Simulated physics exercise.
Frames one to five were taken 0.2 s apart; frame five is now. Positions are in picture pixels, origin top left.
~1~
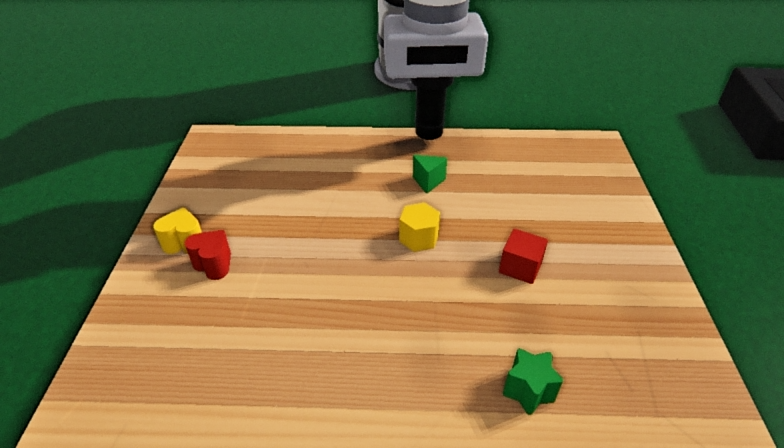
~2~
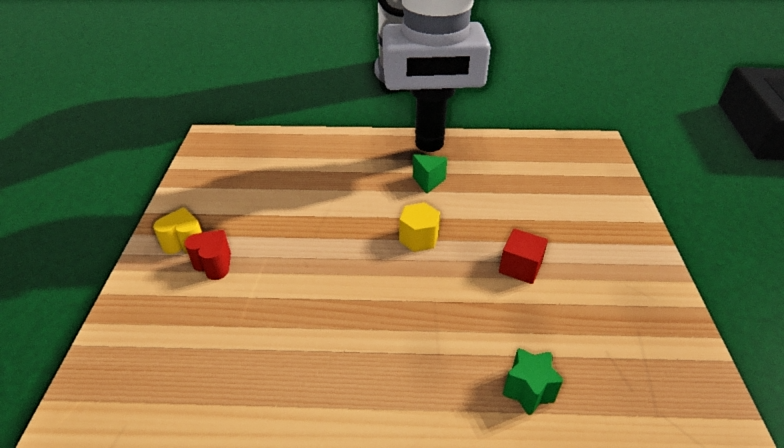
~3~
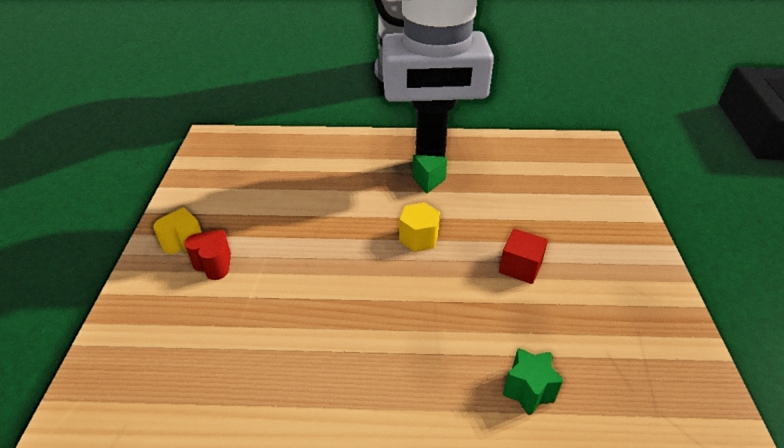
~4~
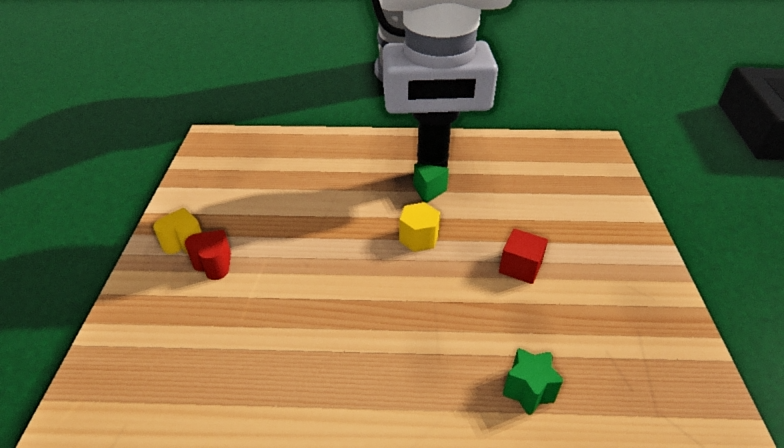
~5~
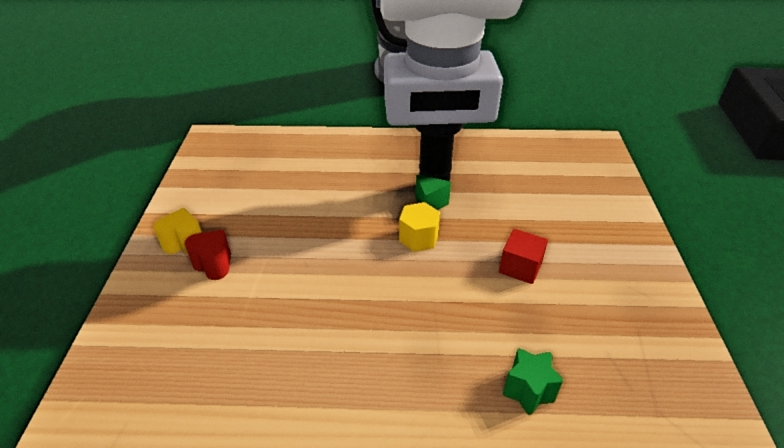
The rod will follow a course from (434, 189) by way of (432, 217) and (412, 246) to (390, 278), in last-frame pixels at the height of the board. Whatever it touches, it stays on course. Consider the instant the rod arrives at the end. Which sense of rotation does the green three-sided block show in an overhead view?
It swings round anticlockwise.
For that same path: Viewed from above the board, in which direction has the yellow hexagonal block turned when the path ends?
In a top view, it turns clockwise.
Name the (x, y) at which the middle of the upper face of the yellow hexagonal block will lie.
Somewhere near (402, 285).
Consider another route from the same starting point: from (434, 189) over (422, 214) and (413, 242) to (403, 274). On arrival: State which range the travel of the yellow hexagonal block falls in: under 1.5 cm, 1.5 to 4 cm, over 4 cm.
Result: Over 4 cm.
The first path, step by step. One third of the way, rod (432, 209); yellow hexagonal block (415, 237), turned 35° clockwise; green three-sided block (432, 214), turned 20° anticlockwise.
Two thirds of the way, rod (412, 238); yellow hexagonal block (405, 260), turned 65° clockwise; green three-sided block (430, 242), turned 45° anticlockwise.
At the end, rod (390, 269); yellow hexagonal block (402, 285), turned 60° clockwise; green three-sided block (431, 250), turned 75° anticlockwise.
